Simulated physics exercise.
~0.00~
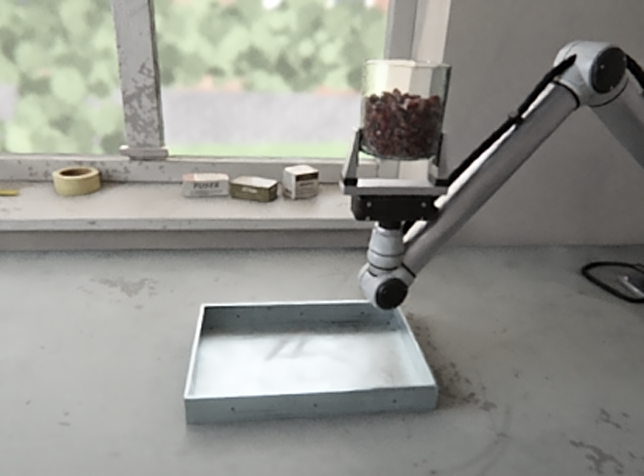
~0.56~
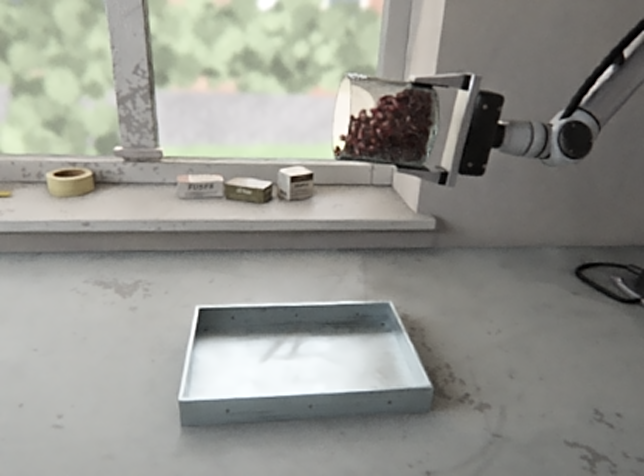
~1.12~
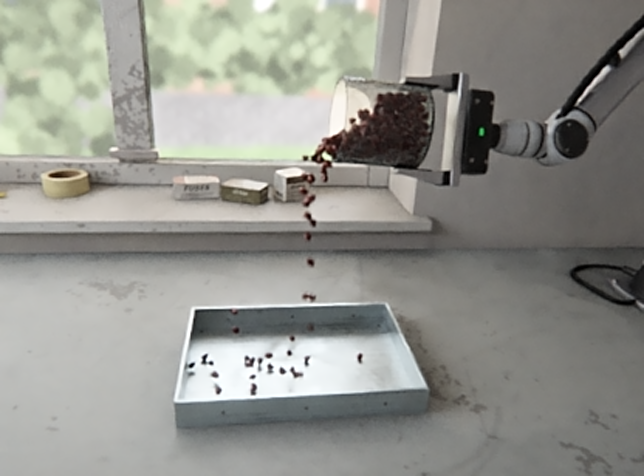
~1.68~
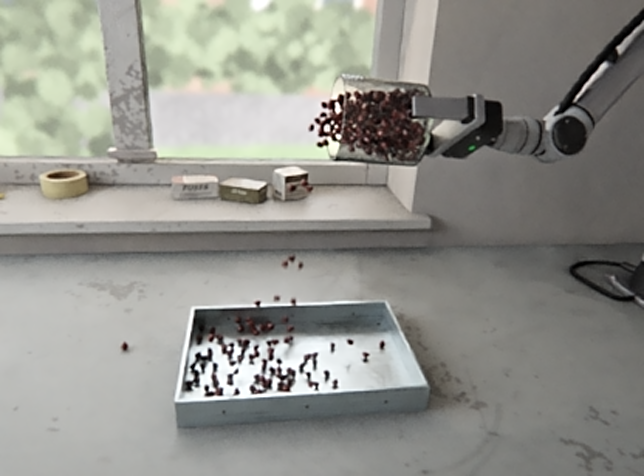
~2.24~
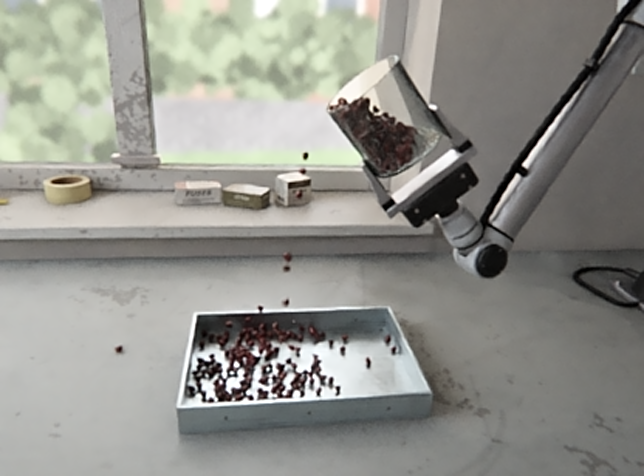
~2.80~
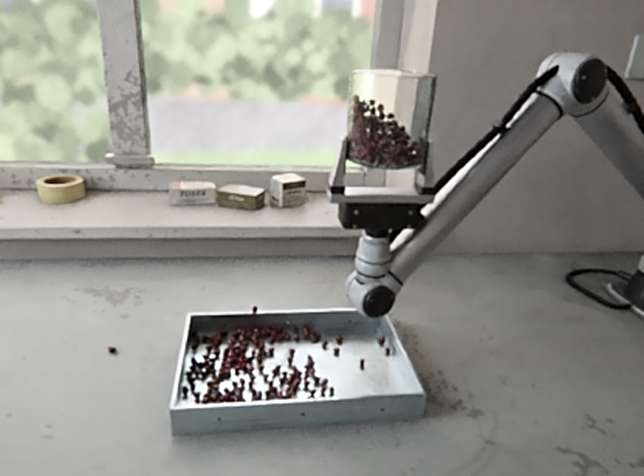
A robot arm tips a beaker of dark red beans, spilling many into a tray, then rights it.
